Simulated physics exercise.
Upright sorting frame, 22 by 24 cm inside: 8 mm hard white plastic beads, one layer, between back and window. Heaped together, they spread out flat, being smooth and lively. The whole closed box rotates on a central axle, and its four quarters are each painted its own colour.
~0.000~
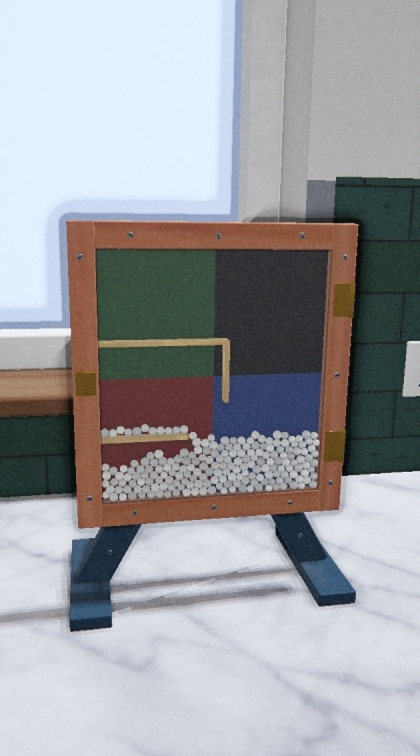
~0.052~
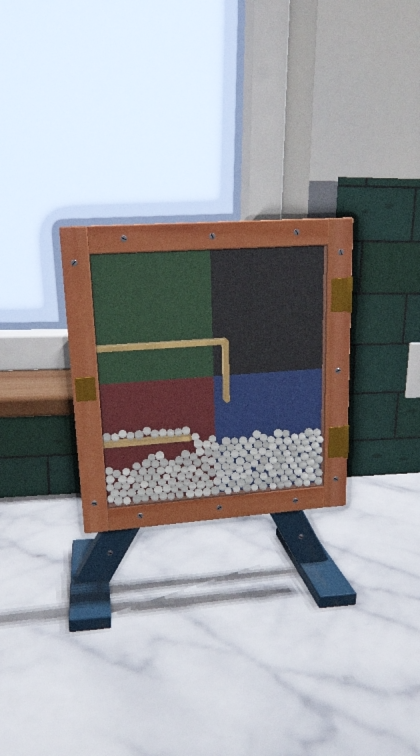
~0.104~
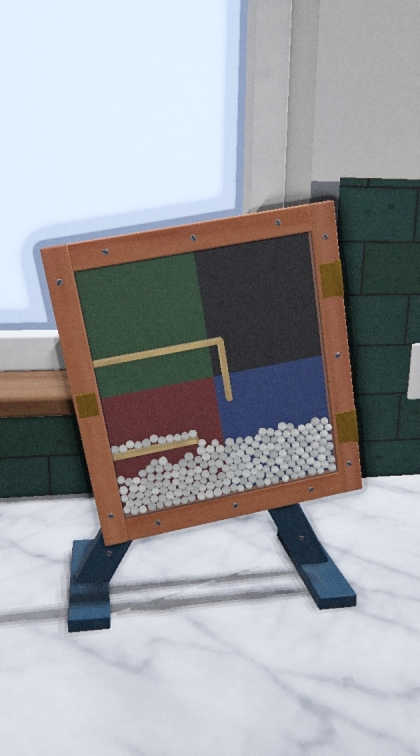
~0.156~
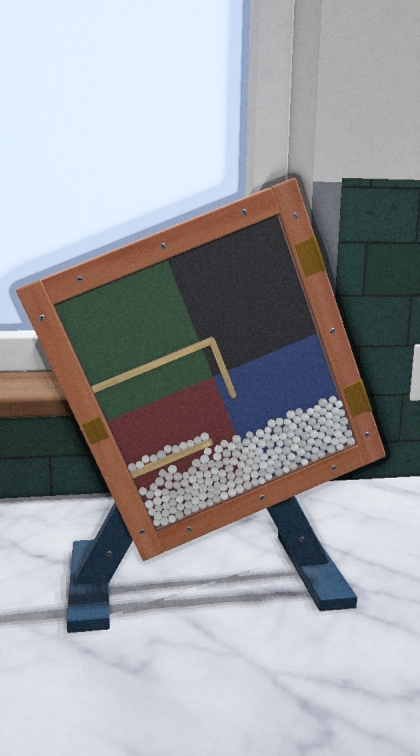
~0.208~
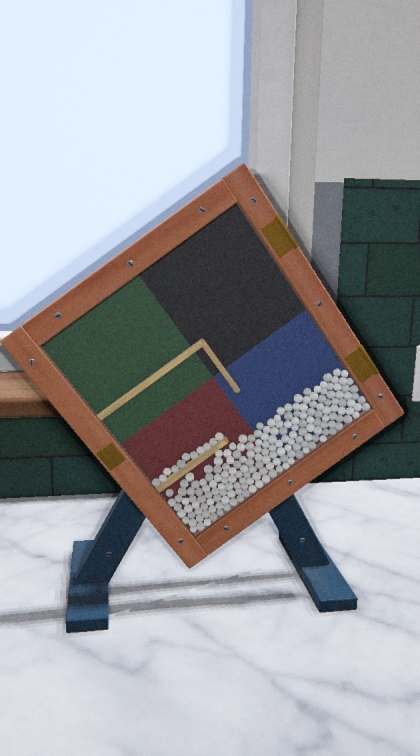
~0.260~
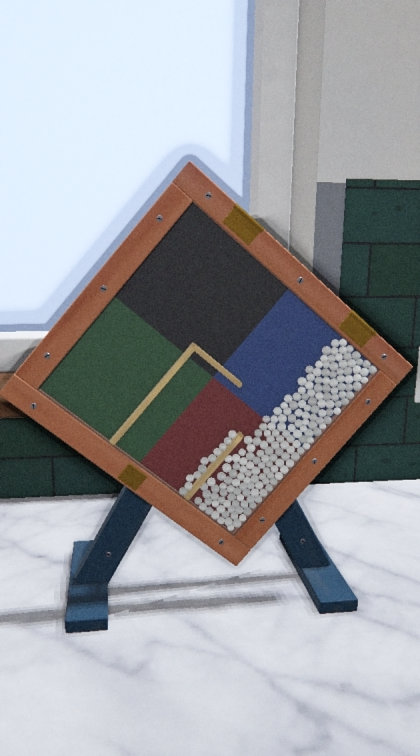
The footage shows a wood-framed square box of small white beads, backed by green, black, red and blue quarters, starting level on a blue stand, then turning steadily anticlockwise while the beads stay heaped along its bottom side.
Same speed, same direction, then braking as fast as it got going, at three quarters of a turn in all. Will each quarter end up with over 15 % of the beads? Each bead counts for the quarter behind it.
Red: No; blue: Yes; black: Yes; green: No.
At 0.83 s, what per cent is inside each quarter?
Red quarter: 45; blue quarter: 10; black quarter: 15; green quarter: 30.
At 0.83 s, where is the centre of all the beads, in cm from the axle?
Offset: Near 2 cm right, near 3 cm up.
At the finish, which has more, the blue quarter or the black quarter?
The larger share ends in the blue quarter.
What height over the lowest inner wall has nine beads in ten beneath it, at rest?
It comes to around 5 cm.
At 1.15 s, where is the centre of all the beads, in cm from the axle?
Roughly 1 cm to the left of the axle and 5 cm below it.
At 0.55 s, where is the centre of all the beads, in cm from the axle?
7 cm right, 1 cm above.
After 0.55 s it has turned 128°, the beads' middle is 7 cm right of and 1 cm above the axle; by quarter, red 60 %, blue 25 %, black 5 %, green 10 %.
After 1.15 s it has turned 270°, the beads' middle is 1 cm left of and 5 cm below the axle; by quarter, red 15 %, blue 45 %, black 30 %, green 10 %.
At rest by 2.6 s, red 0 %, blue 55 %, black 40 %, green 0 %.
